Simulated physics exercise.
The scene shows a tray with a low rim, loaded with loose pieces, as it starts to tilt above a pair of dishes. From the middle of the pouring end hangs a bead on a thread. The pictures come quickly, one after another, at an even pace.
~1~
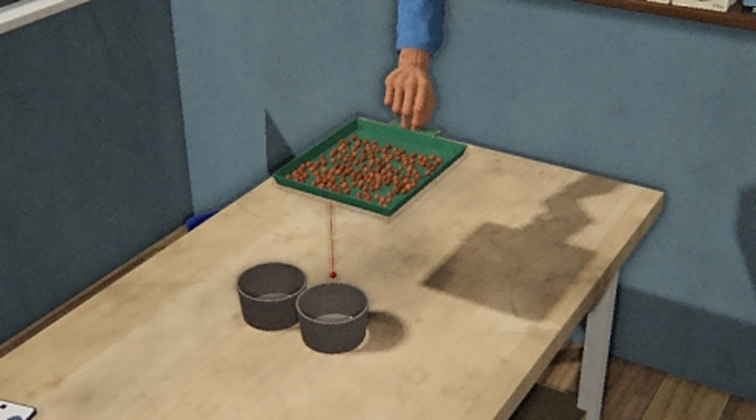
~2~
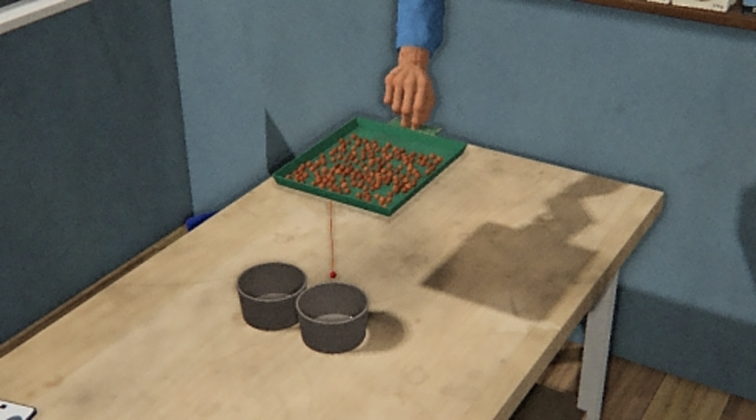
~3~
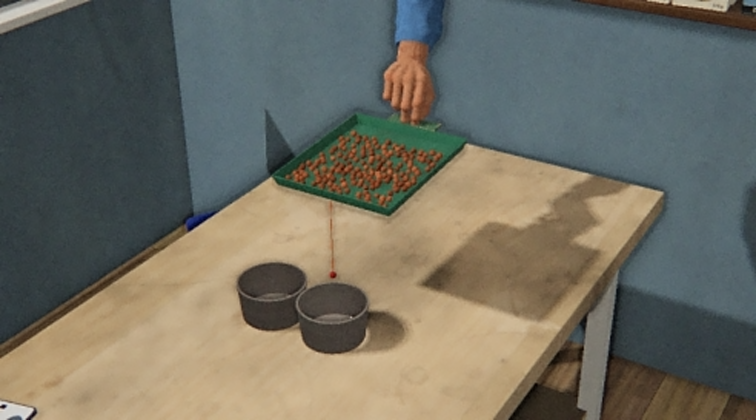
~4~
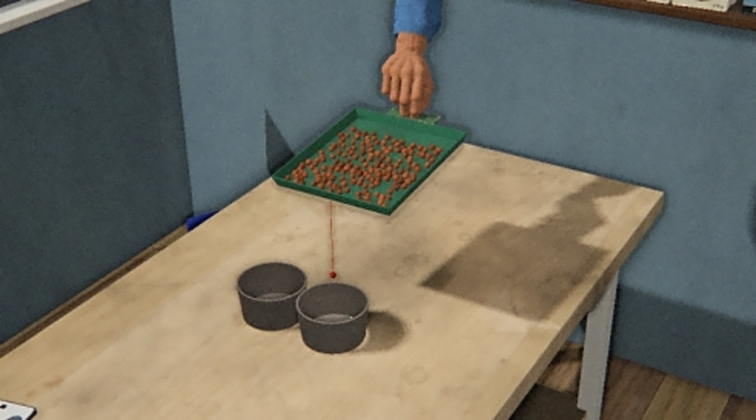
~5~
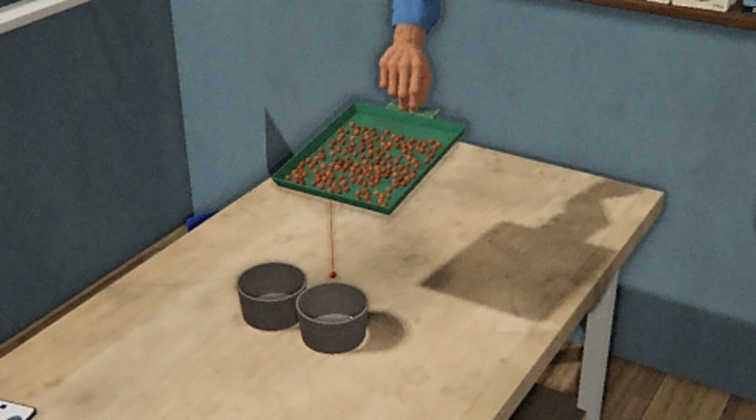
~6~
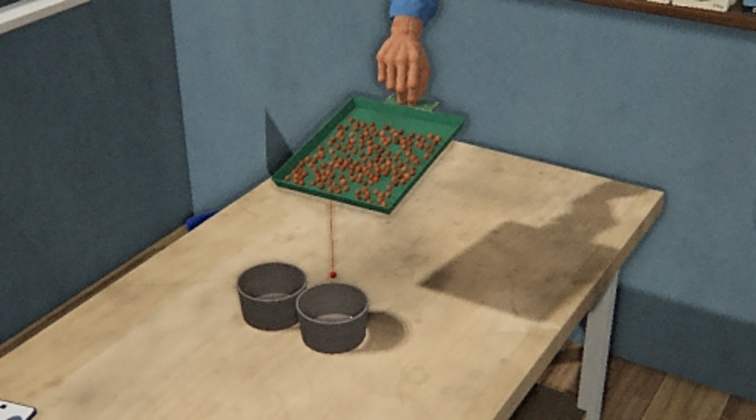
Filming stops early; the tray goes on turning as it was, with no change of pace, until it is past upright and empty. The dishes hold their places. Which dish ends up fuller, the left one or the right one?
Looks to me like the dish on the left ends up with more.
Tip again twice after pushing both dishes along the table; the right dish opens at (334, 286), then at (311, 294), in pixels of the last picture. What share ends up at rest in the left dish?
Trial 1 around 30 percent, trial 2 around 40 percent.
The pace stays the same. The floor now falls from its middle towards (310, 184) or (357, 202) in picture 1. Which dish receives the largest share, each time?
The leftmost dish; the rightmost dish.
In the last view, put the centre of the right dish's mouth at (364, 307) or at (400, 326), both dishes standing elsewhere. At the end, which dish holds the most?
Try 1: The left-side dish; try 2: The left-side dish.
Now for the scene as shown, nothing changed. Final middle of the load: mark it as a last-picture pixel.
(280, 316).
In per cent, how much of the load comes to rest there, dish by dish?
The left dish has 50 per cent, the right dish has 30.
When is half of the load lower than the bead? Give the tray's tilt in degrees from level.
Close to 105 degrees, I reckon.
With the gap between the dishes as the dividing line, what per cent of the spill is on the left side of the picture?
Share on the left: Near 70 %.
Soon, tray tipped steeply; all on the tray.
A while on, tray tipped right over; all on the tray.
Towards the end, tray tipped past a quarter turn; about a quarter in the right dish; about half in the left dish; about a quarter outside both.
Finally, tray tipped past a quarter turn; about a quarter in the right dish; about half in the left dish; about a quarter outside both.
